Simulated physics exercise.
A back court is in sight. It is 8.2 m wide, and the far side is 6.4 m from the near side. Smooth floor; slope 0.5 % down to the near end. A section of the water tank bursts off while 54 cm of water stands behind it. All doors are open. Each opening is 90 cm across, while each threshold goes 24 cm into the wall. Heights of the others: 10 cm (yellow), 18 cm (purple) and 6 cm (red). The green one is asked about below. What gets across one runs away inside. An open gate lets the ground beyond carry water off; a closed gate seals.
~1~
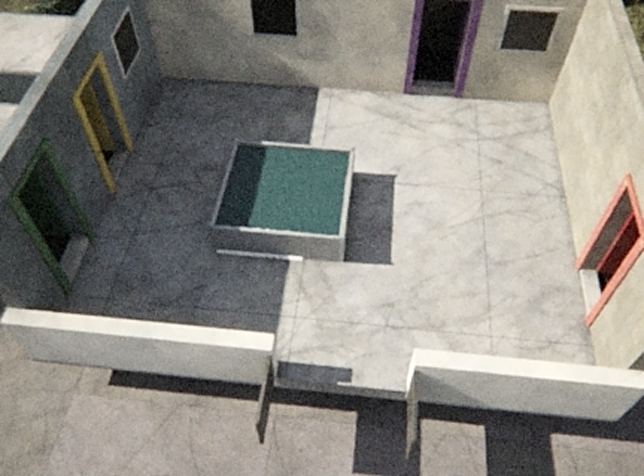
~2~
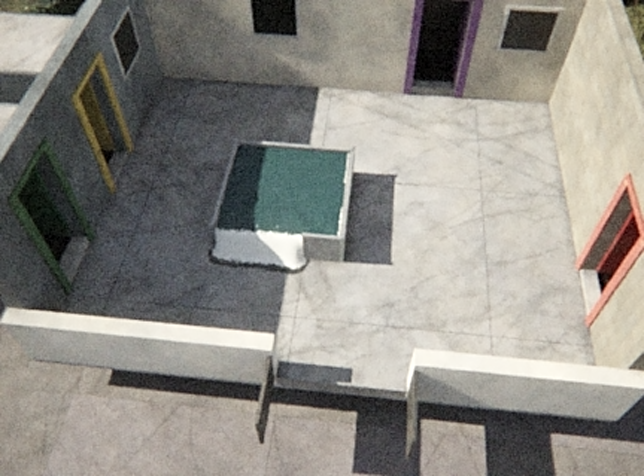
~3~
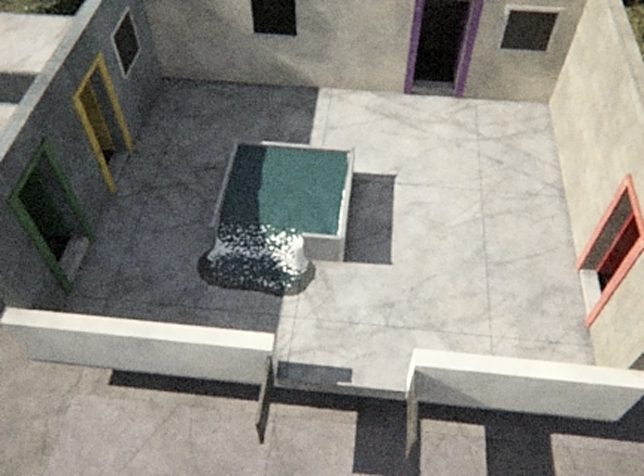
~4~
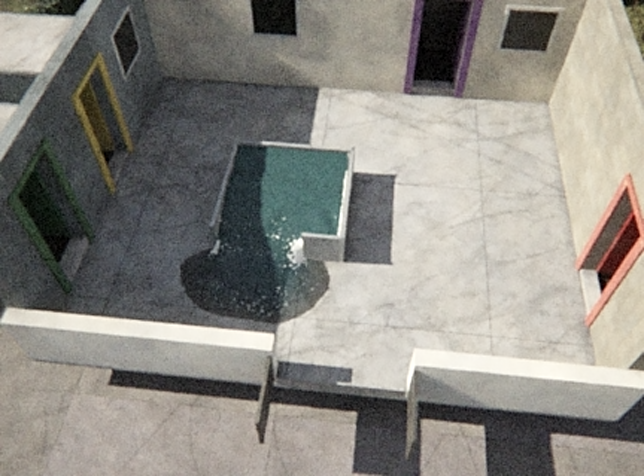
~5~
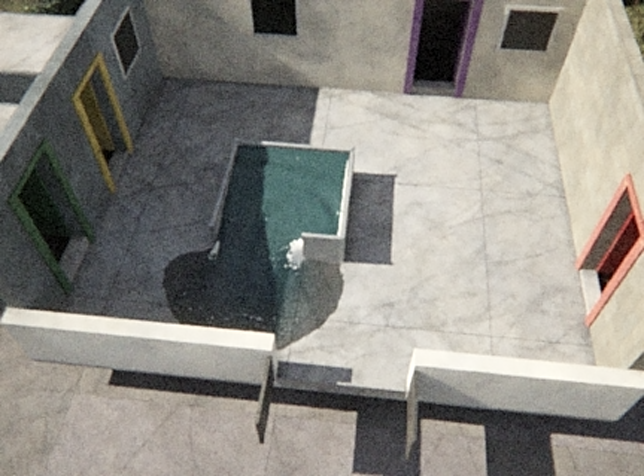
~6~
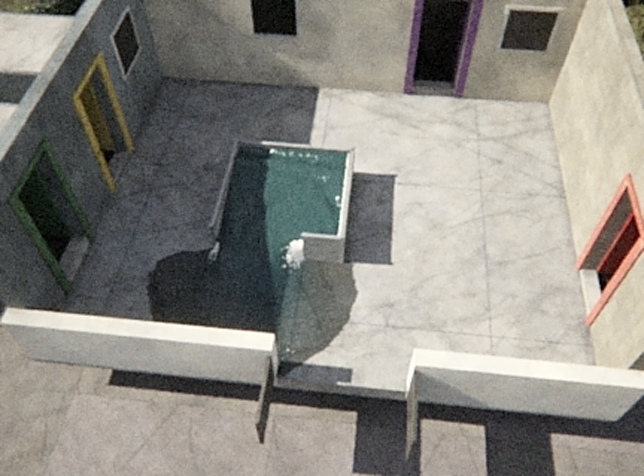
Water tank in a walled courtyard bursting open at its near side, water pouring out and spreading across the pale floor.
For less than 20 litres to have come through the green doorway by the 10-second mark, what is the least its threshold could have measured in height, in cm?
12 cm or so.
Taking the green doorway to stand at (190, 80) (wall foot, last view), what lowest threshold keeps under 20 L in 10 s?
Around 7.0 cm would do it.
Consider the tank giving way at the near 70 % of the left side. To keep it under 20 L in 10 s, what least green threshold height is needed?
Then the minimum is about 20 cm.
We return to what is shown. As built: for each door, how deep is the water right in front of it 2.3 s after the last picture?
Depth (cm): Green 17 / yellow 1 / purple 0 / red 0.
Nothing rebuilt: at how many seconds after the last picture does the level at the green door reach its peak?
At roughly 2.6 s.
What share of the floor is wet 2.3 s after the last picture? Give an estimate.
Approximately 25 % of the floor.
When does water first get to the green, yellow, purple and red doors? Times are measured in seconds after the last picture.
It gets to green after 1.5 s, yellow after 2.4 s, purple after 7.5 s and red after 4.0 s.
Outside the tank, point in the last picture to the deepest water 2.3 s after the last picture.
Around pixel (48, 338).
Then, 0.7 s after the last picture water covers 15 % of the floor, deepest (36 cm) near (223, 356); it has not reached the green door.
Then, 2.3 s after the last picture water covers 25 % of the floor, deepest (34 cm) near (48, 338); 17 cm at the green door, 0 litres in over its 19 cm threshold.
Then, 9.3 s after the last picture water covers 80 % of the floor, deepest (8 cm) near (143, 124); 6 cm at the green door, 1 litre in over its 19 cm threshold.
At the green door as built, the water peaked near 18 cm, 2.5 s after the last picture.
Run again over the same 10 s with other heights there, 30 litres in over 10.5 cm, 11 litres over 14 cm. The limit of 20 litres is kept from about 12 cm up.
